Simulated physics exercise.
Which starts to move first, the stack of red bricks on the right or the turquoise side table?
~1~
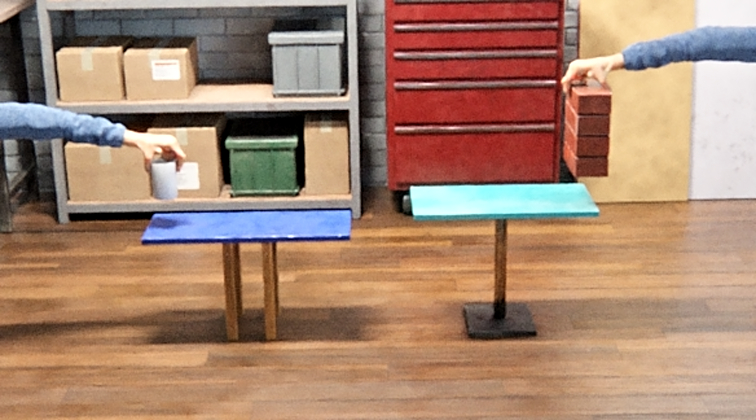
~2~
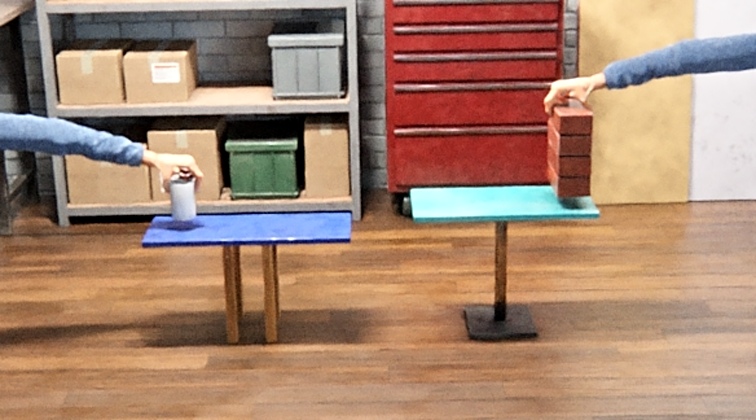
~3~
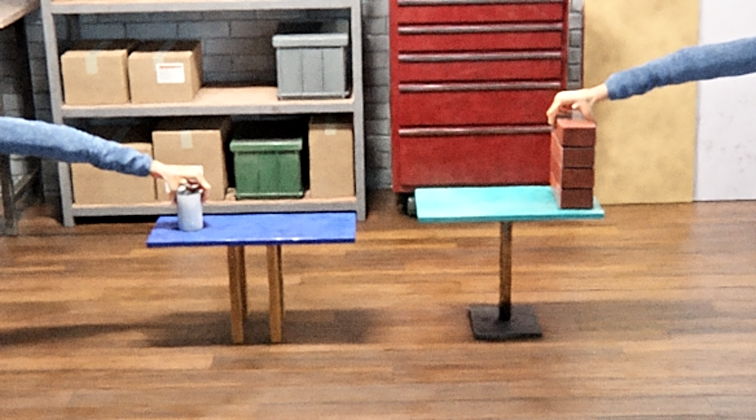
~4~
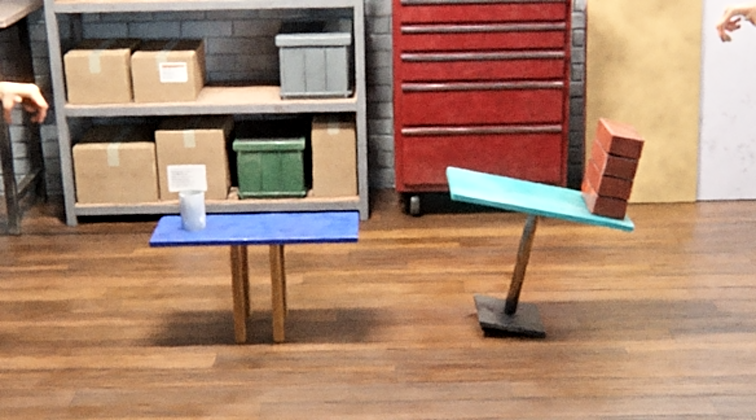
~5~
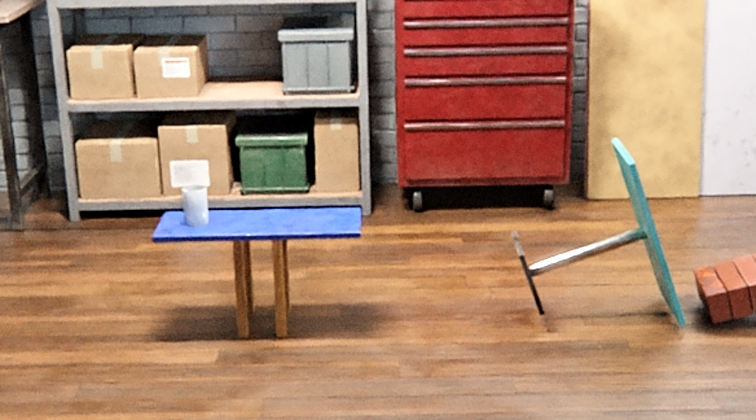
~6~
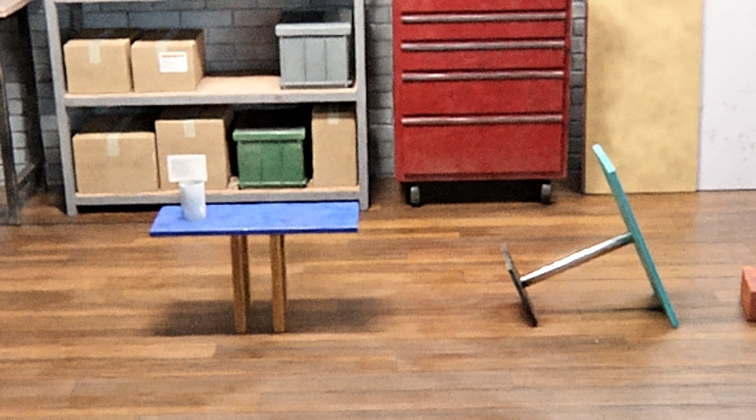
The stack of red bricks moves first, as the hand lowers it toward the tabletop. The turquoise side table only starts to move later, when it tilts after the hand has let go.
